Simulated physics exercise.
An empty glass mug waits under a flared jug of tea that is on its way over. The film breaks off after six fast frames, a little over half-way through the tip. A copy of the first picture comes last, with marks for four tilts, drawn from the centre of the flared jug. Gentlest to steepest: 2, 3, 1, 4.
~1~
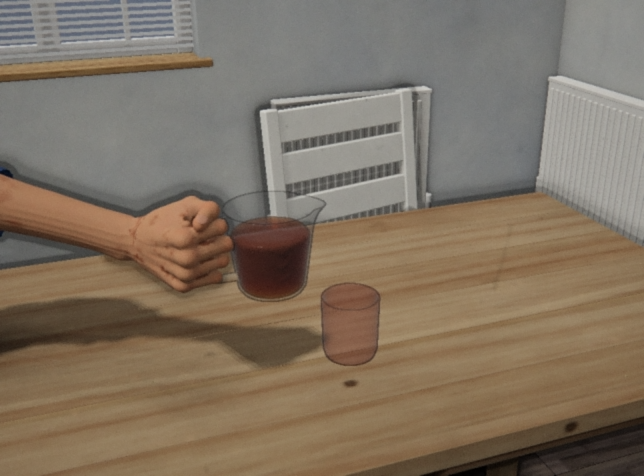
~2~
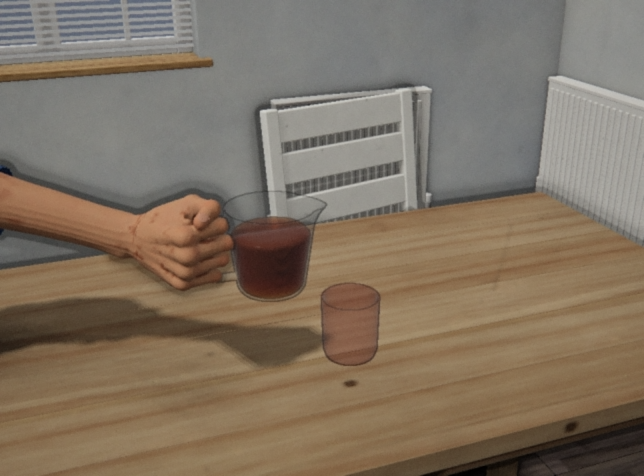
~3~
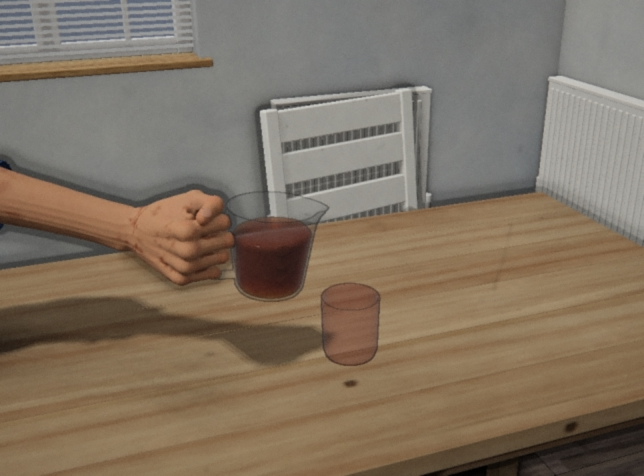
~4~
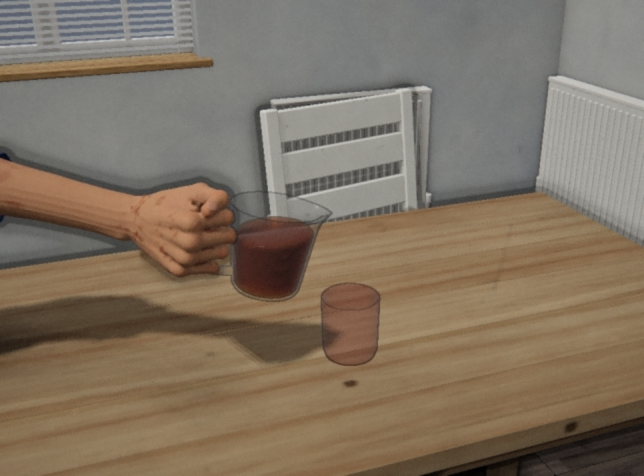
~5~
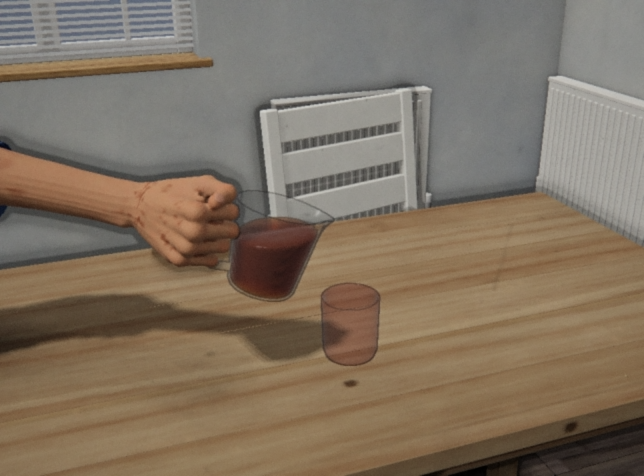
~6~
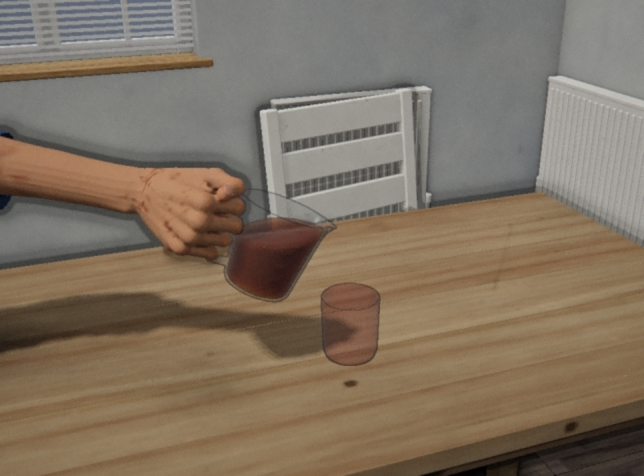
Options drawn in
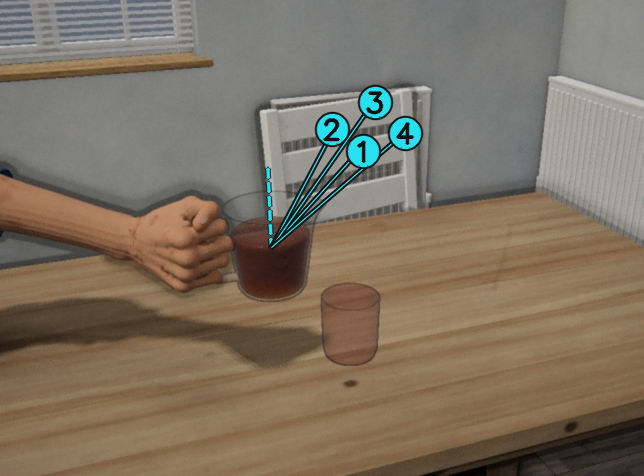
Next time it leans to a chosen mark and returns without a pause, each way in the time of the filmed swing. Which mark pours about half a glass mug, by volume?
4 is best.
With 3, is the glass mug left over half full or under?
Under.
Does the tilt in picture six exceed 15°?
Yes, it does.
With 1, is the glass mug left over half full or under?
Under.
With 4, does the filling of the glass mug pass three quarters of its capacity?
No, it does not.
On the marked copy, 1 at (349, 161); 2 at (325, 145); 3 at (364, 115); 4 at (392, 143).
For tilt 1, the glass mug ends with about 32 % of what it can hold.
For tilt 2, the glass mug ends with about 4 % of what it can hold.
For tilt 3, the glass mug ends with about 16 % of what it can hold.
For tilt 4, the glass mug ends with about 52 % of what it can hold.
